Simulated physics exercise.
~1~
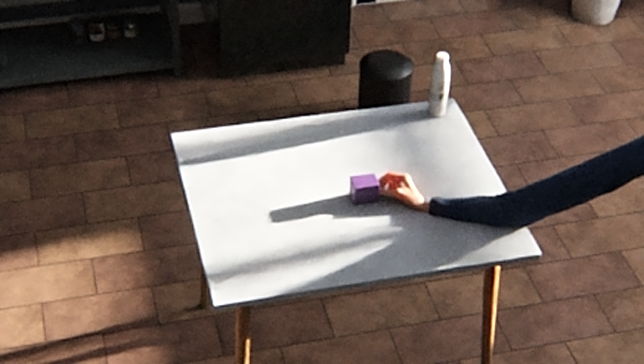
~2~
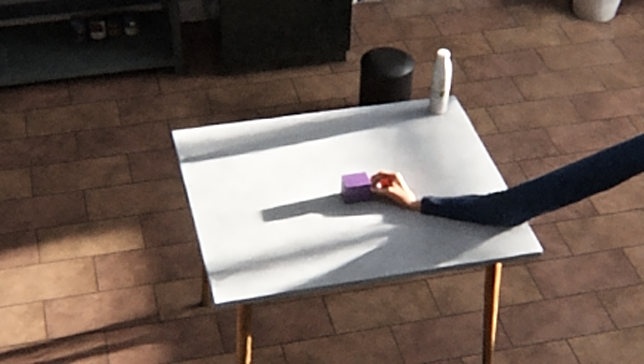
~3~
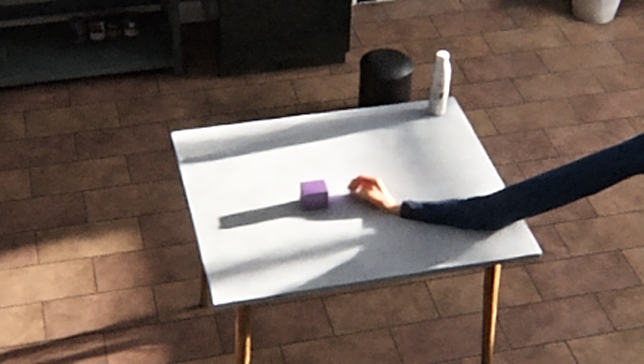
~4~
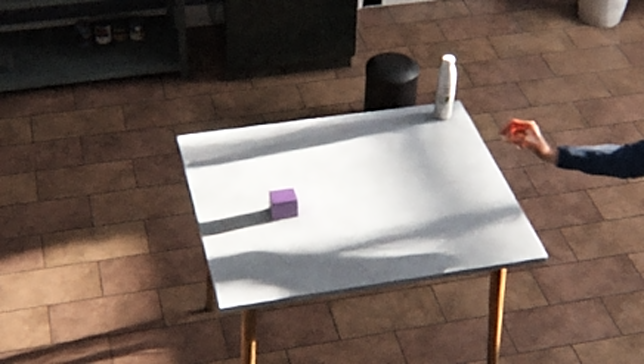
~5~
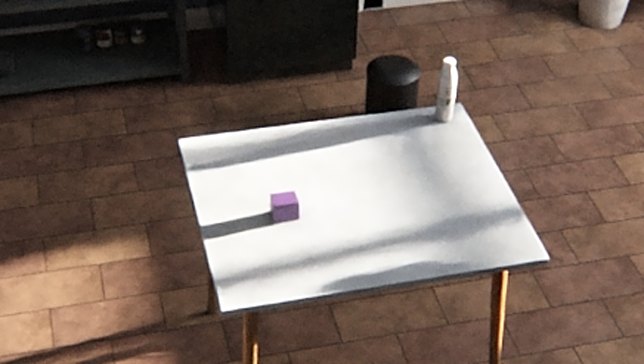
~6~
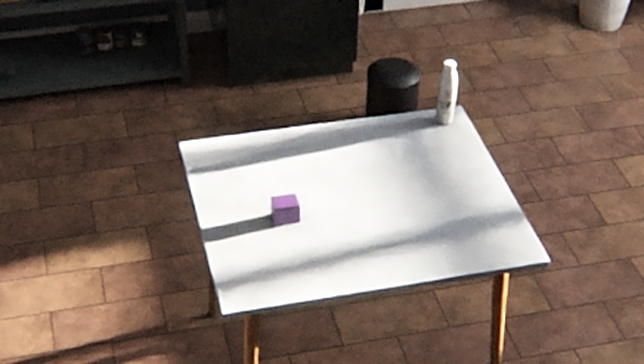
On a pale table above a brown tiled floor, a hand pushing a purple block left, then withdrawing, the block resting on the tabletop.
